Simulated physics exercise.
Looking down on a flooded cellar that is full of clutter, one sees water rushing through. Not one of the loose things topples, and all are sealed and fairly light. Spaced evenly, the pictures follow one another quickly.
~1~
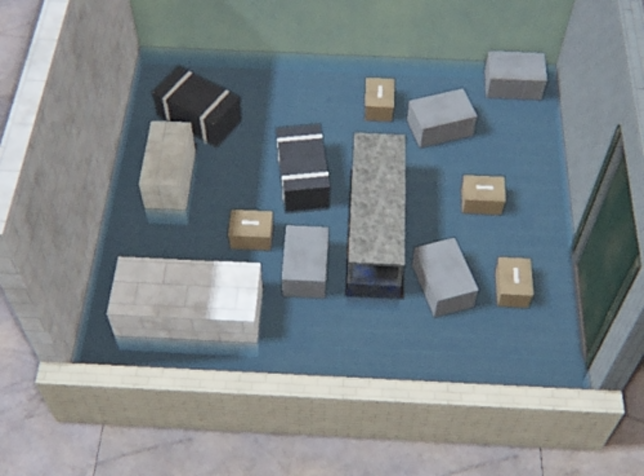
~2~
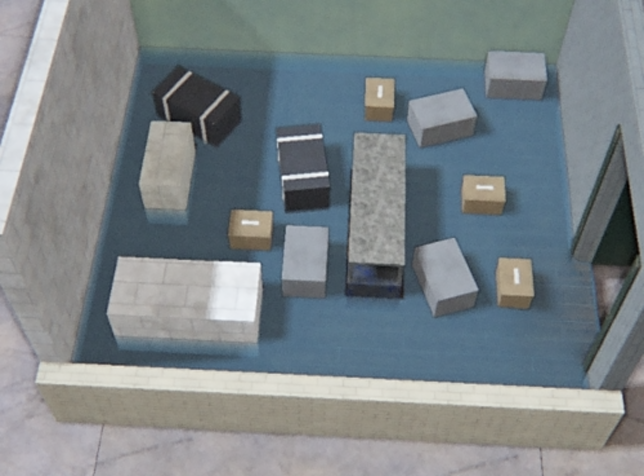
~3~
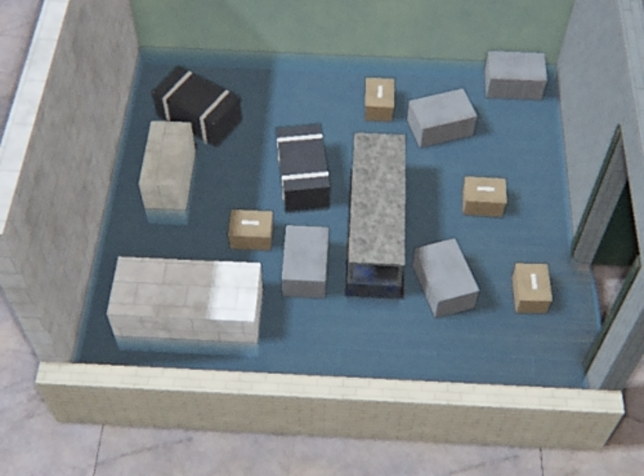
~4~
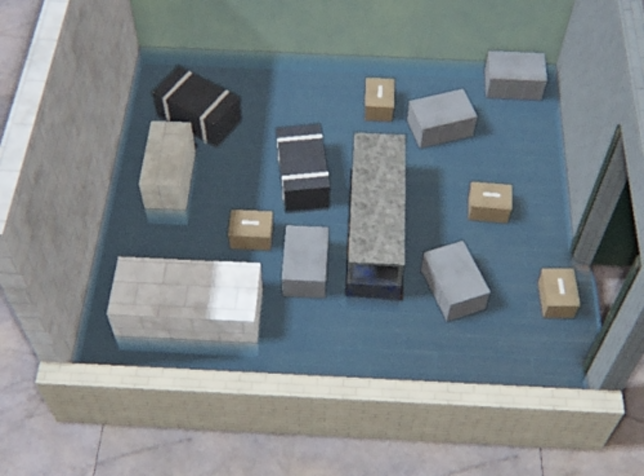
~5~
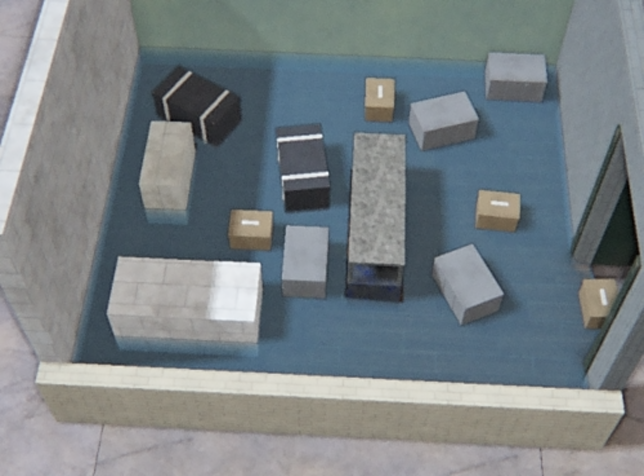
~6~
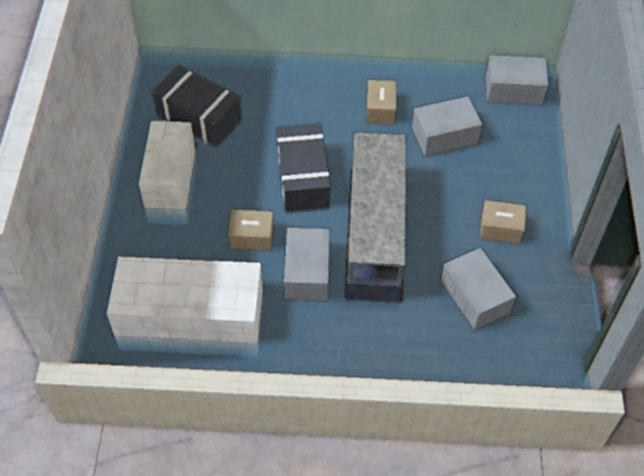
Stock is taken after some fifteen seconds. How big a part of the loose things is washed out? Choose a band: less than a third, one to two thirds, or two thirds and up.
Two thirds and up.
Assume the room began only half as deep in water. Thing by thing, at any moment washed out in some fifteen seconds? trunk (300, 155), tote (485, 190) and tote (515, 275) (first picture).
Retained; escapes; escapes.
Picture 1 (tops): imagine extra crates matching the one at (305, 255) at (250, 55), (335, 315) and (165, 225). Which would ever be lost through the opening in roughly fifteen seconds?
Remains, exits, remains.
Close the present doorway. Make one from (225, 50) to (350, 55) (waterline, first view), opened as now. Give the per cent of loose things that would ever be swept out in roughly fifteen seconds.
I'd put it at 80 %.
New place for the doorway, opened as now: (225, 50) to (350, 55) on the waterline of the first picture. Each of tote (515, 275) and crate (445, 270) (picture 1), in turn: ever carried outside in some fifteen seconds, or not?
First one remains put, second one remains put.
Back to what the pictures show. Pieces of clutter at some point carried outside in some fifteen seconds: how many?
7.
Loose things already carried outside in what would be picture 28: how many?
Tally: 5.
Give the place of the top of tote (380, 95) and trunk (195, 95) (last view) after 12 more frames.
Approximately (488, 154), and approximately (233, 103).
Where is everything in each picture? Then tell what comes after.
A tote at (485, 188), afloat; a crate at (446, 269), afloat; 0 of 10 have shifted, in the first picture.
A tote at (485, 188) floats; a crate at (446, 269) floats; 0 of 10 have shifted, in the second picture.
A tote at (486, 190), afloat; a crate at (447, 269) floats; 1 of 10 have shifted, in the third picture.
A tote at (492, 195) floats, close to its start; a crate at (457, 272), afloat, close to its start; 3 of 10 have shifted, in the fourth picture.
A tote at (499, 204) floats, close to its start; a crate at (469, 276) floats, close to its start; 3 of 10 have shifted, in the fifth picture.
A tote at (505, 215) floats, a stride from its start; a crate at (480, 280), afloat, a stride from its start; 4 of 10 have shifted, in the sixth picture.
A moment on, 1 of 10 are out; 9 afloat.
Next, 3 of 10 are out; 7 afloat.
Later, 5 of 10 are out; 5 afloat.
In the end, 7 of 10 are out; 3 afloat.
